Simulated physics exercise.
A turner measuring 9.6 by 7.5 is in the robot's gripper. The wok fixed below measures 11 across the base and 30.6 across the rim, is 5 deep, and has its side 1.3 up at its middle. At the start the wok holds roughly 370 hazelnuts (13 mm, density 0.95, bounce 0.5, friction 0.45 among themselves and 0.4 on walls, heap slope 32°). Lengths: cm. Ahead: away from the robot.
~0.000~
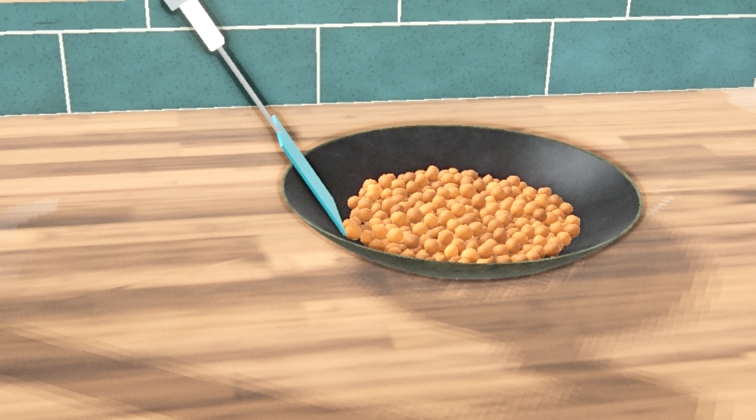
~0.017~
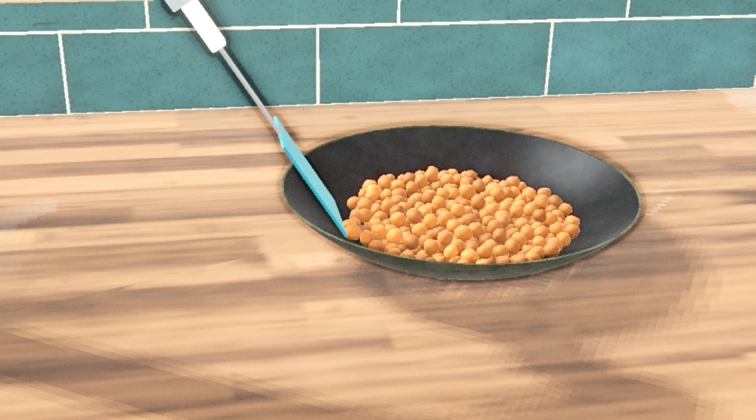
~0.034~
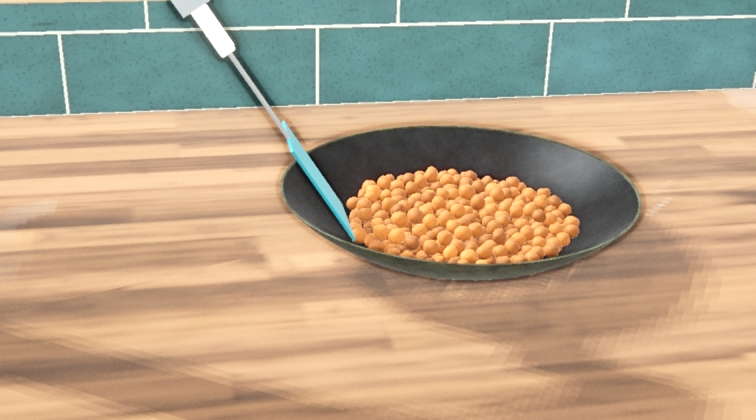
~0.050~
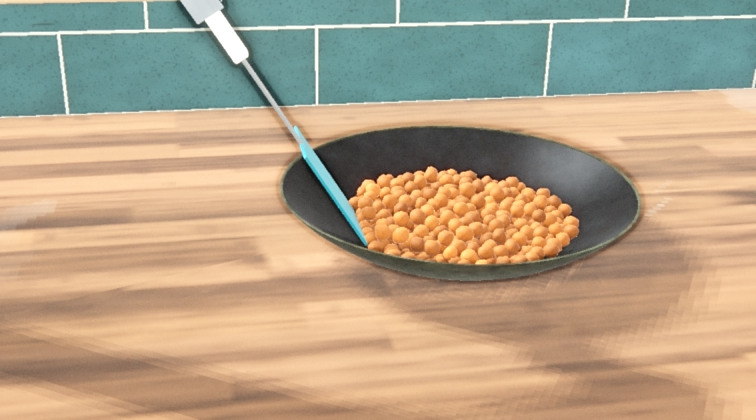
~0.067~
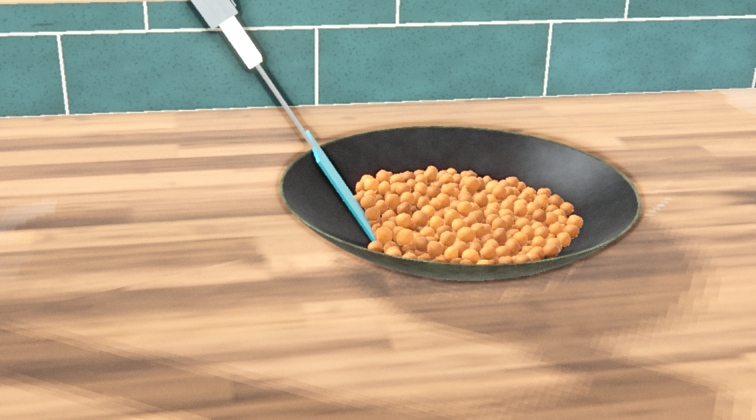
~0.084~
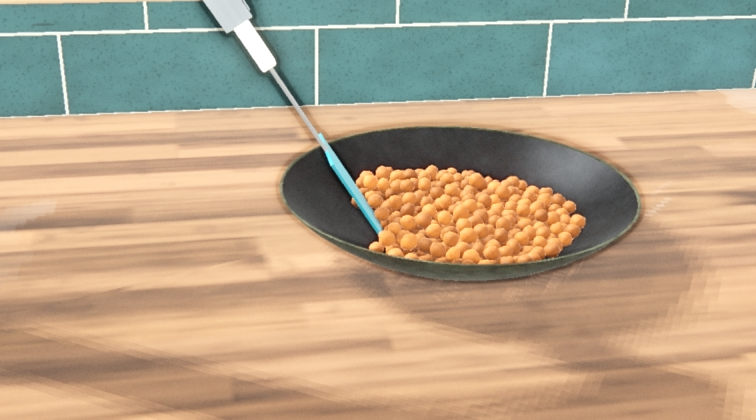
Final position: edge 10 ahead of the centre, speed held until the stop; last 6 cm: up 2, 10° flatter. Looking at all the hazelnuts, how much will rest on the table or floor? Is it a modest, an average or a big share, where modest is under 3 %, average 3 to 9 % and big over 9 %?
Big.
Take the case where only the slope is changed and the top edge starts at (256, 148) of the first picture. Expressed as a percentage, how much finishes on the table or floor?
About 15 per cent.
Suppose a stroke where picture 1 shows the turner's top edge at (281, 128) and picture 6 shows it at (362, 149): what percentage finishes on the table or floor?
Near 30 in a hundred.
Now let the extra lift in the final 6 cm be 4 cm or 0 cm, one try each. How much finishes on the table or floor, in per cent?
About 15 and 10 per cent.
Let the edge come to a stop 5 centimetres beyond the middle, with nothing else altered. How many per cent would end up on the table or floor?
Then roughly 0 percent would finish on the table or floor.
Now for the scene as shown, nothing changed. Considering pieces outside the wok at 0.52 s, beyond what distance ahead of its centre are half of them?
The distance is around 20 cm.
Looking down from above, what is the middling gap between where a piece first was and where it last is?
Roughly 4 centimetres.
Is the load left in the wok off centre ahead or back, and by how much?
Ahead of centre, near 4.0 centimetres.
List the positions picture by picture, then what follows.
In the first picture, turner top edge at (278, 130), sloping 58°; upper third of the load around (462, 209), from x 350 to 570, top at y 170; 374 in the wok.
In the second picture, turner top edge at (279, 131), sloping 58°; upper third of the load around (462, 210), from x 350 to 570, top at y 175.
In the third picture, turner top edge at (287, 136), sloping 58°; upper third of the load around (459, 209), from x 355 to 570, top at y 175.
In the fourth picture, turner top edge at (300, 141), sloping 58°; upper third of the load around (457, 208), from x 355 to 570, top at y 175.
In the fifth picture, turner top edge at (313, 146), sloping 58°; upper third of the load around (453, 205), from x 360 to 575, top at y 175.
In the sixth picture, turner top edge at (325, 149), sloping 58°; upper third of the load around (461, 205), from x 360 to 575, top at y 170; 374 in the wok.
After 0.18 s, sloping 58°, highest piece 5 above the table; 374 in the wok.
After 0.28 s, sloping 55°, highest piece 6 above the table; 374 in the wok.
After 0.52 s, sloping 48°, highest piece 7 above the table; 326 in the wok, 45 on the table or floor, 3 on the blade or in flight.
After 1.57 s, sloping 48°, highest piece 6 above the table; 324 in the wok, 50 on the table or floor.
At rest, 324 in the wok, 50 on the table or floor. That is 13 % on the table or floor.
